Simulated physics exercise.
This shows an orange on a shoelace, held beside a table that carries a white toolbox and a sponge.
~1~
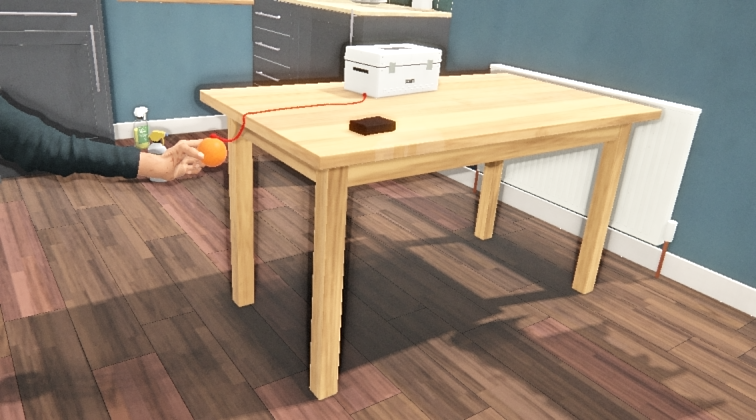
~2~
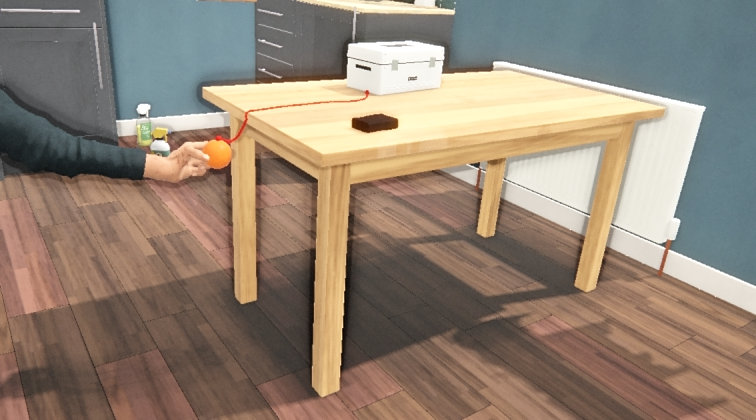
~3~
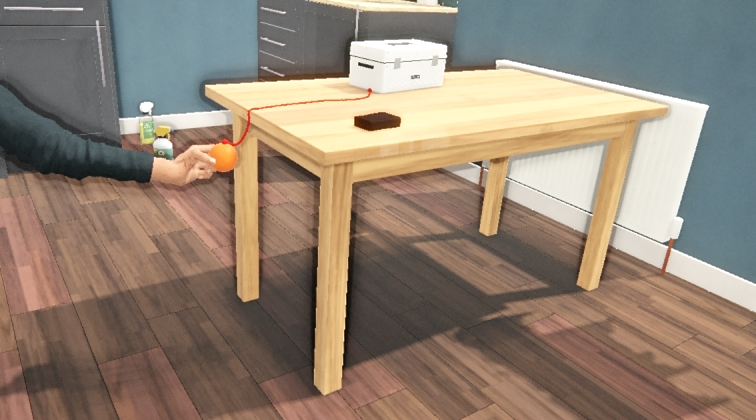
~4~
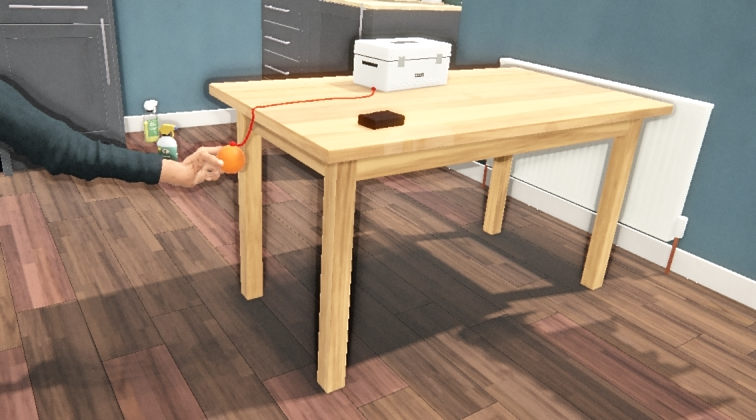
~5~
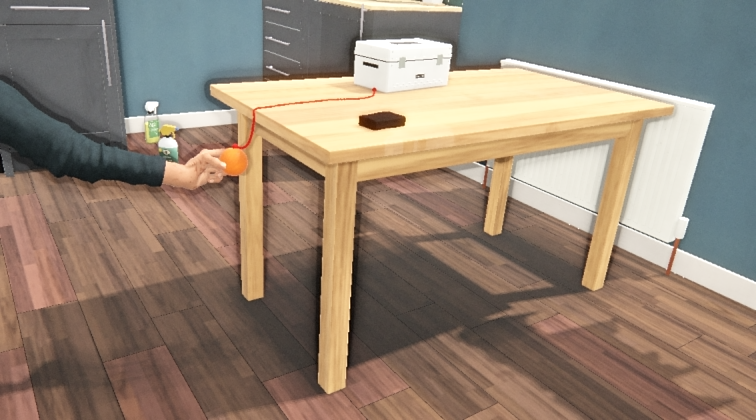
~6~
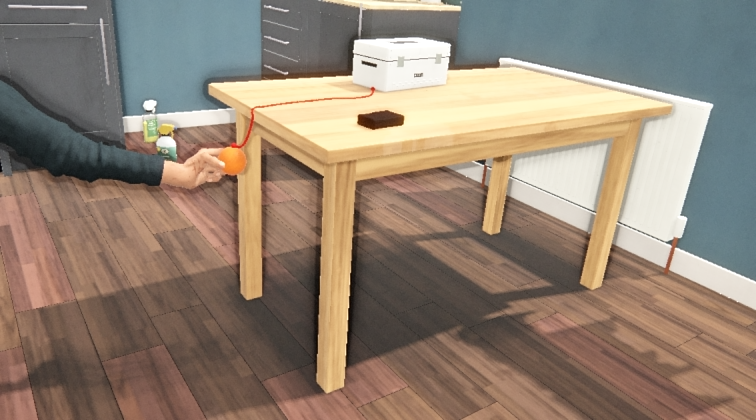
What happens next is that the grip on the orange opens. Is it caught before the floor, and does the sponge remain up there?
In the end the orange never lands; the sponge holds its spot.
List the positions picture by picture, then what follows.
The first frame shows orange (212, 152); white toolbox (395, 48); sponge (373, 120).
The second frame shows orange (217, 154).
The third frame shows orange (223, 158).
The fourth frame shows orange (231, 159); shoelace through (357, 98) (308, 101).
The fifth frame shows orange (234, 162); shoelace through (358, 99) (309, 102).
The sixth frame shows orange (232, 161); white toolbox (404, 42); sponge (381, 114); shoelace tied to the toolbox, with little slack.
Then, 0.94 s past the final frame, orange in the air near (222, 186); toolbox still; sponge still.
Then, 1.90 s past the final frame, orange in the air near (229, 186); toolbox still; sponge still.
When it is over, orange in the air near (225, 184); toolbox still; sponge still. The orange hangs in the air and the sponge remains where it stands.
